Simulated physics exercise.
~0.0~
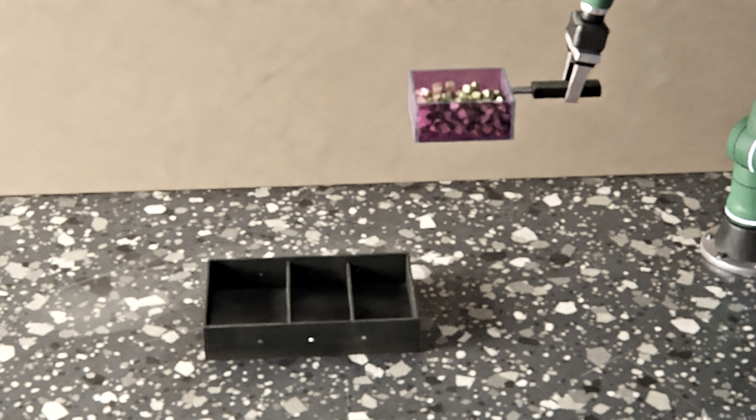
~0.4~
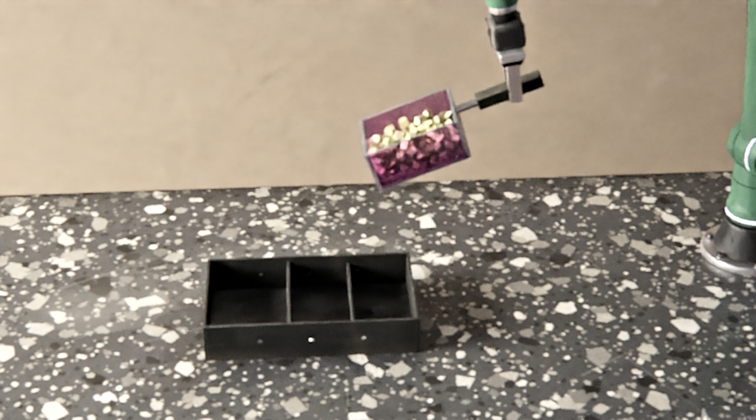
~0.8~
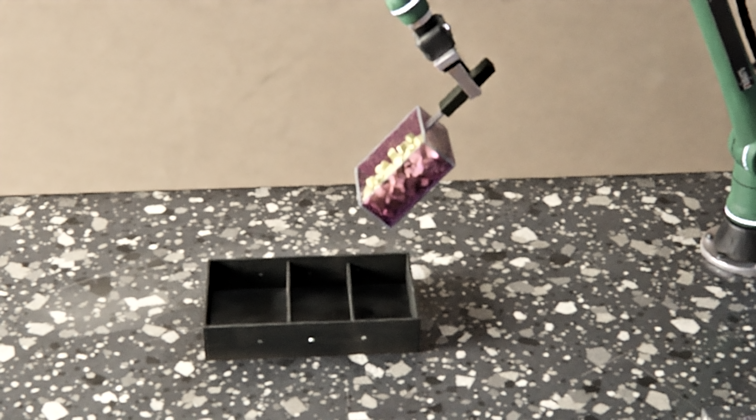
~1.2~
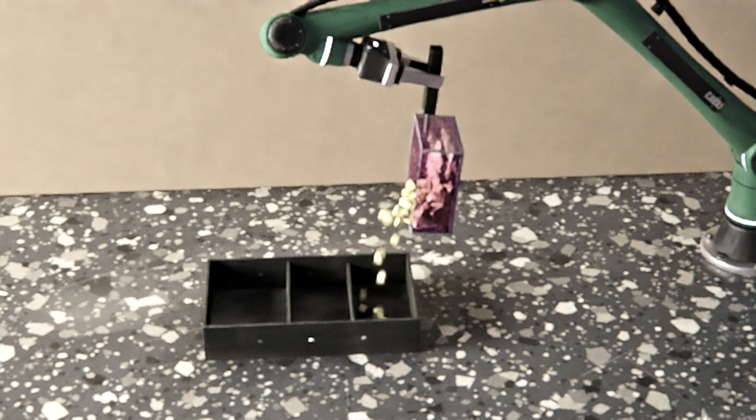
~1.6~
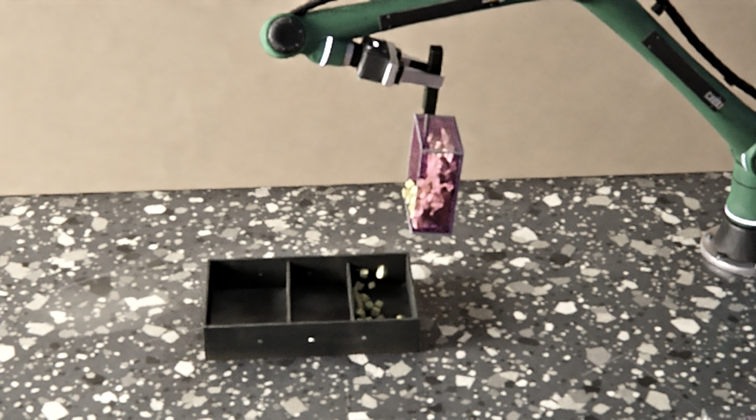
A green robot arm holds a clear, purple-tinted box of small pink and pale yellow pieces above a speckled countertop, where a black tray with three compartments sits. The arm carries the box left and down while starting to tip it. The box tilts more steeply, its contents still inside, then swings nearly upright with its open side facing left. Pale pieces spill out and drop into the tray's right compartment. The arm then holds still, with a small scatter of pieces in that compartment and most of the load still in the box.
